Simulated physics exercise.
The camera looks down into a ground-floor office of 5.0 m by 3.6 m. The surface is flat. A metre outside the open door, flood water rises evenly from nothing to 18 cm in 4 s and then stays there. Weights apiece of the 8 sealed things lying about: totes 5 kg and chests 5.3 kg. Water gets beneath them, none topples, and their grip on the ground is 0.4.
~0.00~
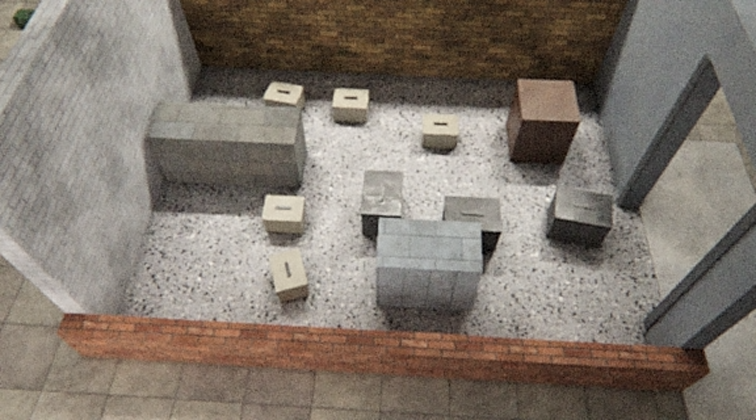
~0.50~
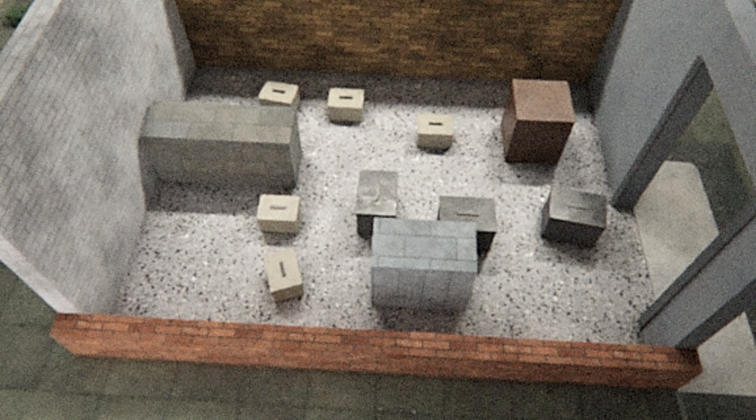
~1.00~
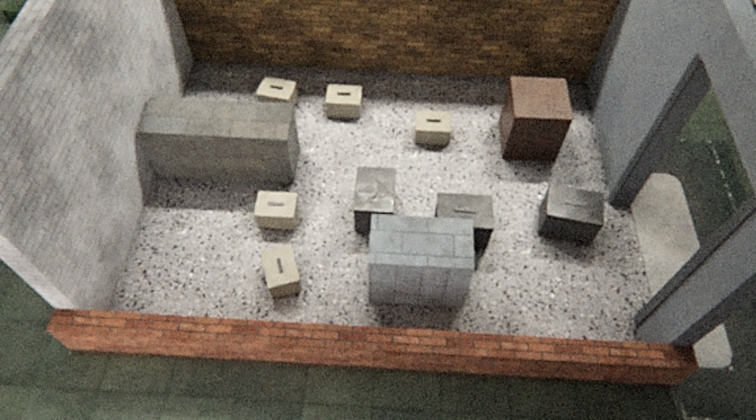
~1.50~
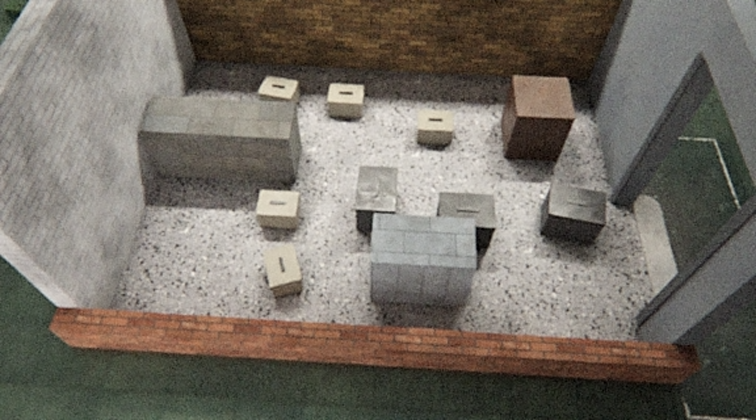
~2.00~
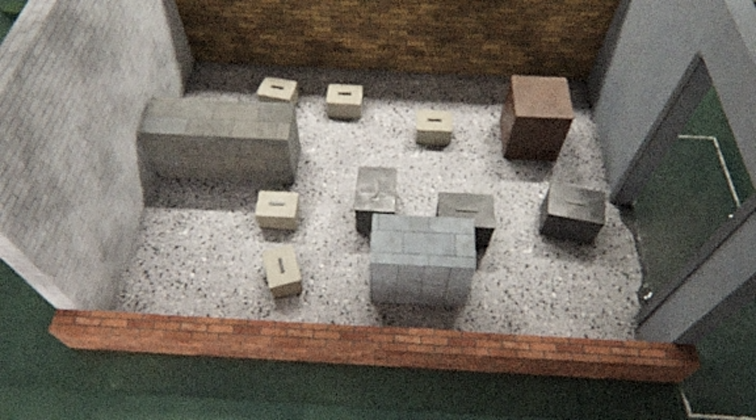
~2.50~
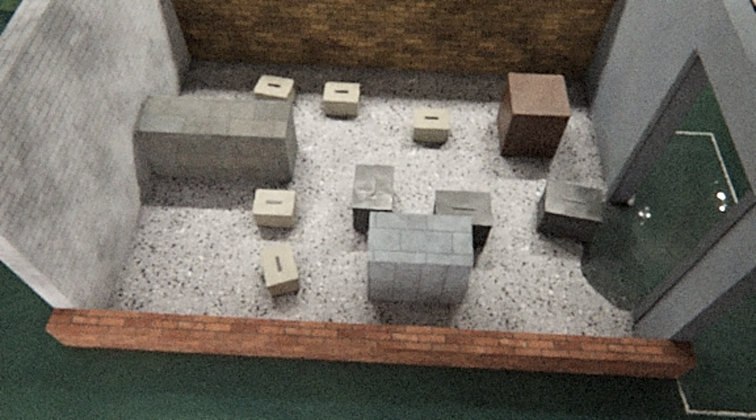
Dark water spreading over the ground outside a walled room, then edging through the right-hand opening onto speckled floor among motionless boxes.
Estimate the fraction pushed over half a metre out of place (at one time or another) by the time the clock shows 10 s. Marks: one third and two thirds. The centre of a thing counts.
Share: At least two thirds.
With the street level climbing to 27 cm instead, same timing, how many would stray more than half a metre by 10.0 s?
Then 8.
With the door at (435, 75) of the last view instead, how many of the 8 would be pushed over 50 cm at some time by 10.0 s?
In that case 5 of them.
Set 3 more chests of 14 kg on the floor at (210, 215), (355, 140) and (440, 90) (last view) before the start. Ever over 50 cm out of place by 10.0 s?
In turn: Short of it, more, under.
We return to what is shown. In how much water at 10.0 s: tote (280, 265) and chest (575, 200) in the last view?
About 10 and 7 cm.
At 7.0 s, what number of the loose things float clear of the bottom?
I count 2.
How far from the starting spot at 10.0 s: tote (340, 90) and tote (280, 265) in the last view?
In that order: 100 cm, 140 cm.
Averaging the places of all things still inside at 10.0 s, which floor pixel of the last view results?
Around (244, 139).
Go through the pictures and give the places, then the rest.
The first frame shows a tote at (441, 124) rests on the ground; a tote at (351, 98) rests on the ground; water covers 0.0 m2; 0 of 8 have shifted.
The second frame shows a tote at (436, 124), on the bottom; a tote at (346, 98) rests on the ground; 0.0 m2 under water; 0 of 8 have shifted.
The third frame shows a tote at (434, 121) rests on the ground; a tote at (344, 94) rests on the ground; 0.0 m2 under water; 0 of 8 have shifted.
The fourth frame shows a tote at (436, 120) rests on the ground; a tote at (346, 93) rests on the ground; 0.0 m2 under water; 0 of 8 have shifted.
The fifth frame shows a tote at (434, 121), on the bottom; a tote at (345, 94), on the bottom; water covers 0.0 m2; 0 of 8 have shifted.
The sixth frame shows a tote at (432, 118) rests on the ground; a tote at (342, 92) rests on the ground; water covers 0.3 m2; 0 of 8 have shifted.
After 3.5 s 0 of 8 are over 50 cm from their spots; 0 afloat.
After 4.5 s 1 of 8 are over 50 cm from their spots; 0 afloat.
After 7.0 s 3 of 8 are over 50 cm from their spots; 2 afloat.
After 10.0 s 8 of 8 are over 50 cm from their spots, and 8 have been at some point; 8 afloat.
